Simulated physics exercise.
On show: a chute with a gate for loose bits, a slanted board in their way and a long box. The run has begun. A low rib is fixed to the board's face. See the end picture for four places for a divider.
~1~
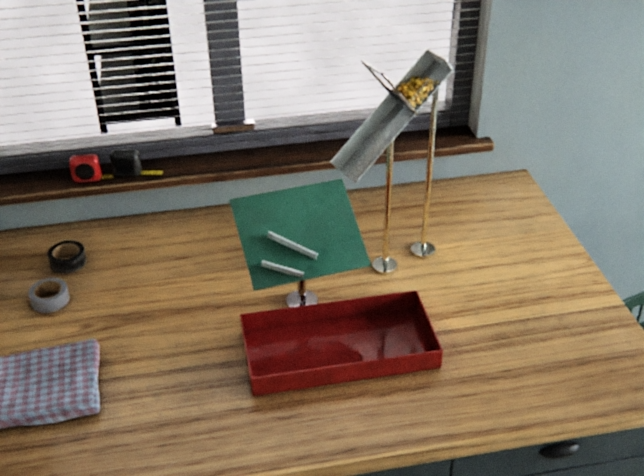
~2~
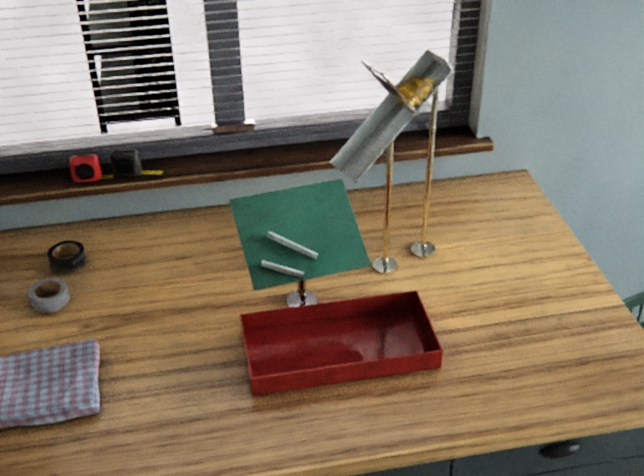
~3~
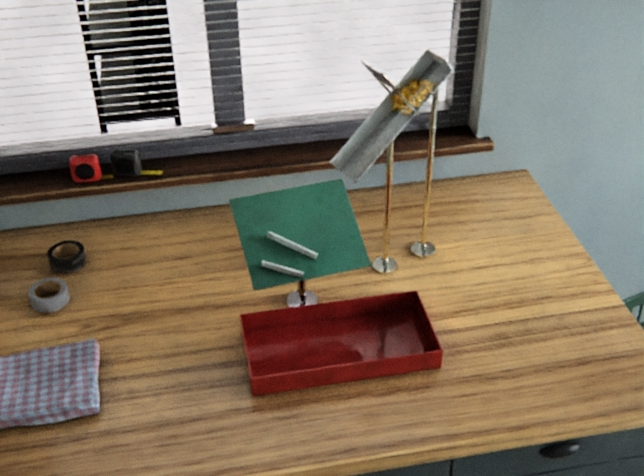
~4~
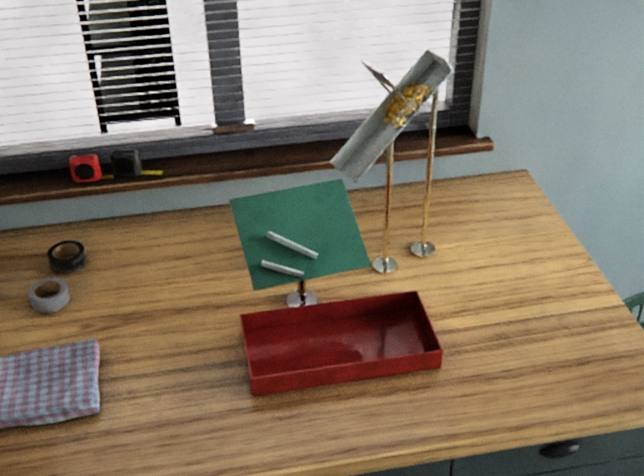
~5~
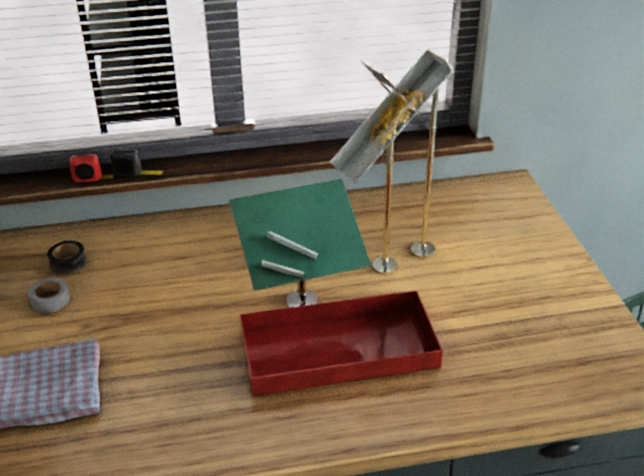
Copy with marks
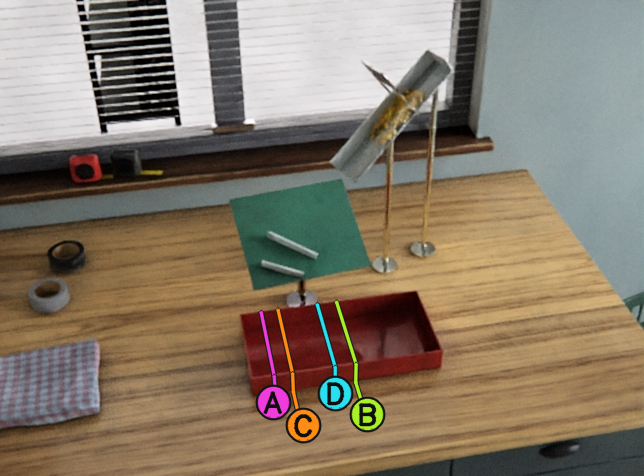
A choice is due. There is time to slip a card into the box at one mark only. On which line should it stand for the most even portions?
B works best here.
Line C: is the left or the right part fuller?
More lands on the right.
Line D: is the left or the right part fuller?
Right.
On the marked copy, line A crosses the front rim at (274, 375); line B crosses the front rim at (355, 363); line C crosses the front rim at (292, 372); line D crosses the front rim at (335, 366).
With A, of what is caught, none on the left of the divider, all on the right.
With B, of what is caught, about half on the left of the divider, about half on the right.
With C, of what is caught, a stray few on the left of the divider, nearly all on the right.
With D, of what is caught, a small part on the left of the divider, nearly all on the right.
